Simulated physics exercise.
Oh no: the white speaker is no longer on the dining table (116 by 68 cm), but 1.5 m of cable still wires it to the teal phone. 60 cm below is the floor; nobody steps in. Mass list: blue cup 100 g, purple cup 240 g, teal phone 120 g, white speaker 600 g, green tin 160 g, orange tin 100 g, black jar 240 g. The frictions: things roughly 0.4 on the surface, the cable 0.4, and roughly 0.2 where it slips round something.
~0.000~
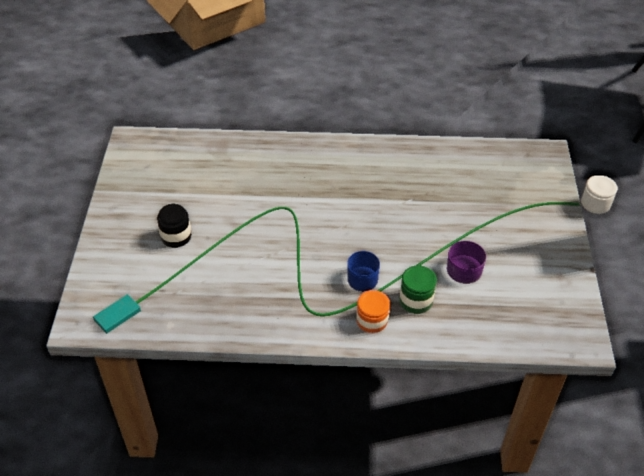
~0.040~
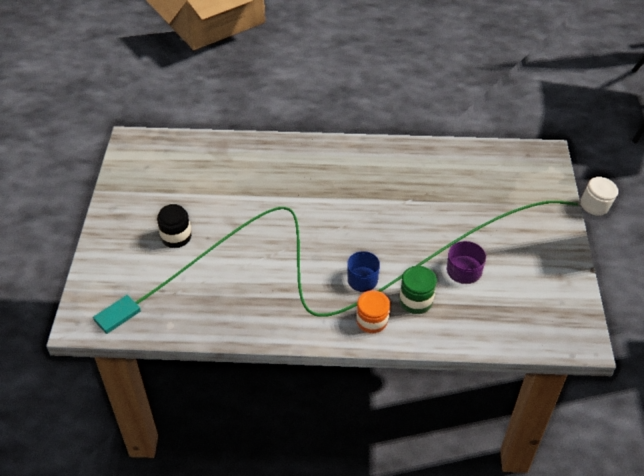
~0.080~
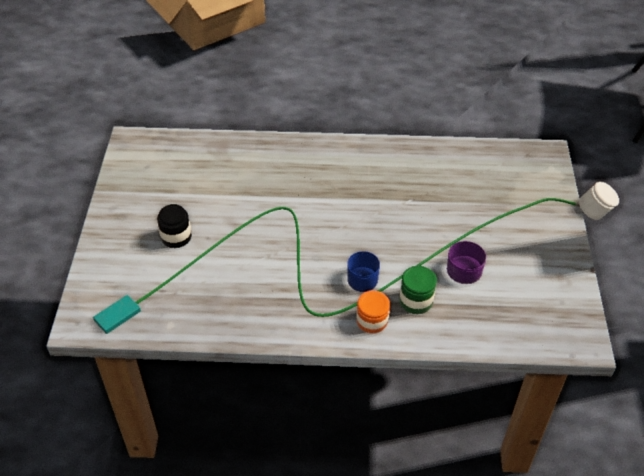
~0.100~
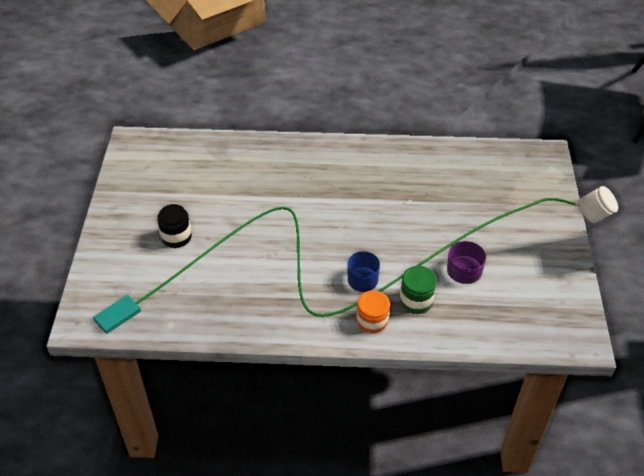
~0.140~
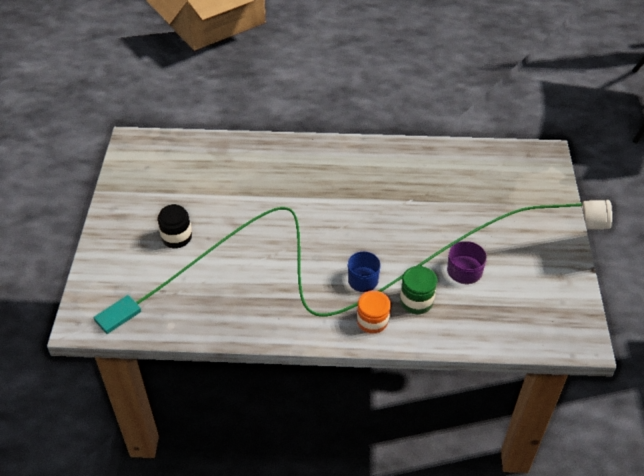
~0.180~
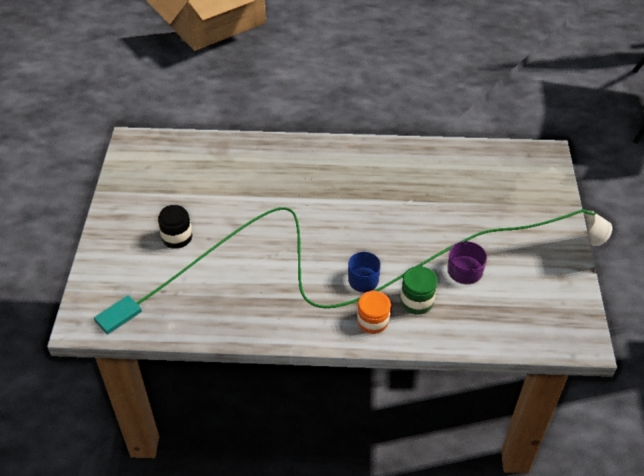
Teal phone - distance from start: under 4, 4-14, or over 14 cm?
I reckon the displacement will be large, all told.
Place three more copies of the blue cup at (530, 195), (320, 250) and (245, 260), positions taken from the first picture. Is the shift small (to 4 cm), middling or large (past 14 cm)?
Shift 1: Minor. Shift 2: Minor. Shift 3: Major.
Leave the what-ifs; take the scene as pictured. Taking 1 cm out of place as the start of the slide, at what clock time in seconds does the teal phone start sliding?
Teal phone at 0.40 s on the clock.
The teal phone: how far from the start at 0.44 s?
At that moment the teal phone has gone 8 cm from the start.
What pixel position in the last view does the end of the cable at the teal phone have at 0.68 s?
Estimated pixel: (291, 327).
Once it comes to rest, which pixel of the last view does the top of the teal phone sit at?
Near (331, 304).
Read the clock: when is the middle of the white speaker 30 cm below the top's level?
Estimate: About 0.32 s.
At 0.4 s, the cable's tail end at (175, 324); teal phone 8 cm off its start, blue cup 3 cm off its start, white speaker over the edge.
At 0.7 s, the cable's tail end at (291, 327); teal phone 37 cm off its start, blue cup 5 cm off its start, white speaker over the edge.
At 0.9 s, the cable's tail end at (317, 322); teal phone 45 cm off its start at (331, 304), blue cup 5 cm off its start at (366, 247), white speaker over the edge.
At 1.2 s, the cable's tail end at (317, 322); teal phone 45 cm off its start, blue cup 5 cm off its start, white speaker over the edge.
At 2.4 s, the cable's tail end at (317, 322); teal phone 45 cm off its start at (331, 304), blue cup 5 cm off its start at (366, 247), white speaker over the edge.
